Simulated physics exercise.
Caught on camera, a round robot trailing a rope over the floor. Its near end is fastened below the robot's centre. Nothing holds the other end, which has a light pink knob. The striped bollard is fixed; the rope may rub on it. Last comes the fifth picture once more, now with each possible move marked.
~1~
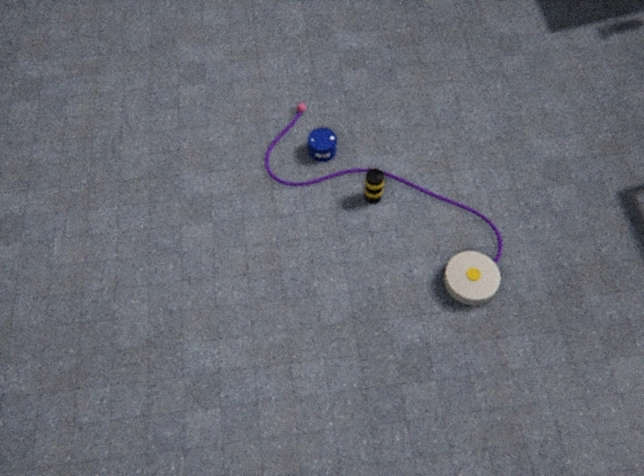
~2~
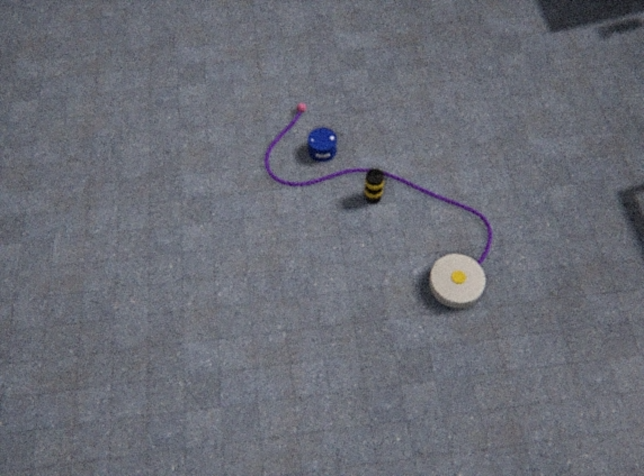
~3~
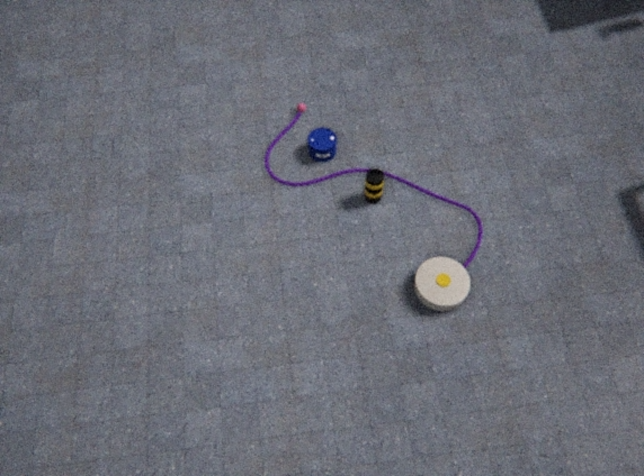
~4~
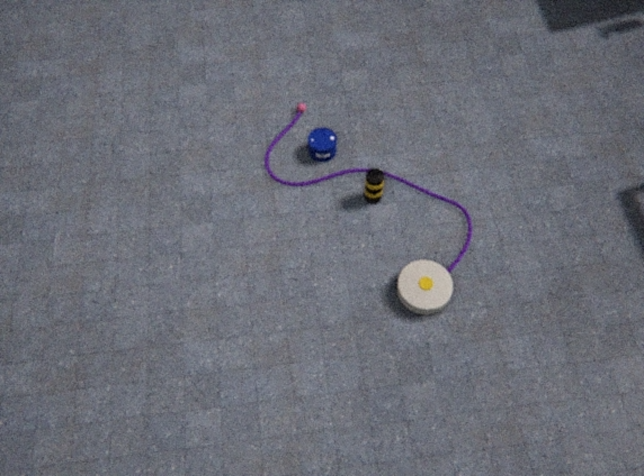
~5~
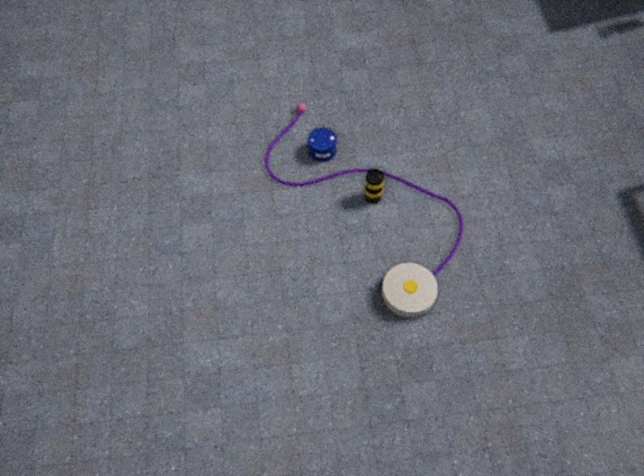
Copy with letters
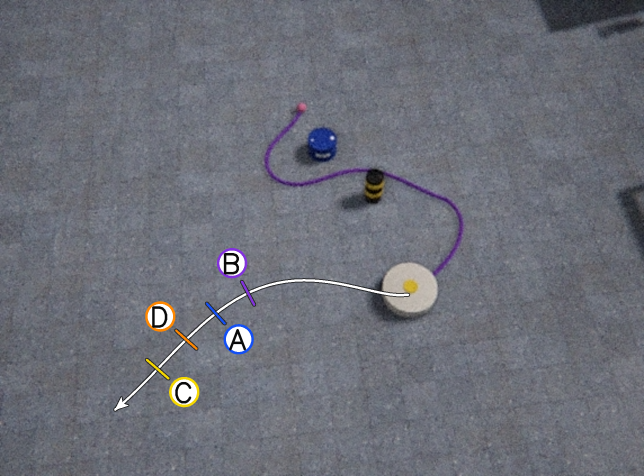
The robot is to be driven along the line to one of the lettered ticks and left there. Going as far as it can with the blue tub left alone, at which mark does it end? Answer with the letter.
At D, and not beyond.
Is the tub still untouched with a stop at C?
For that mark, no.
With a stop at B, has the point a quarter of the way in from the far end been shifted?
No.
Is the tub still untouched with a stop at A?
Yes.
On the marked copy, A at (216, 313); B at (248, 293); C at (158, 369); D at (186, 340); the route from (408, 295) via (244, 295) to (115, 410).
Taking D. A third of the way, robot (325, 278), middle of the rope (370, 172), free end (301, 108).
Two thirds of the way, robot (243, 291), middle of the rope (370, 172), free end (301, 108).
When it is over, robot (184, 336), middle of the rope (367, 213), free end (301, 108); only the bollard has been touched, if anything.
As for the rest, A is safe but short; B is safe but short; C brings the rope against the tub.
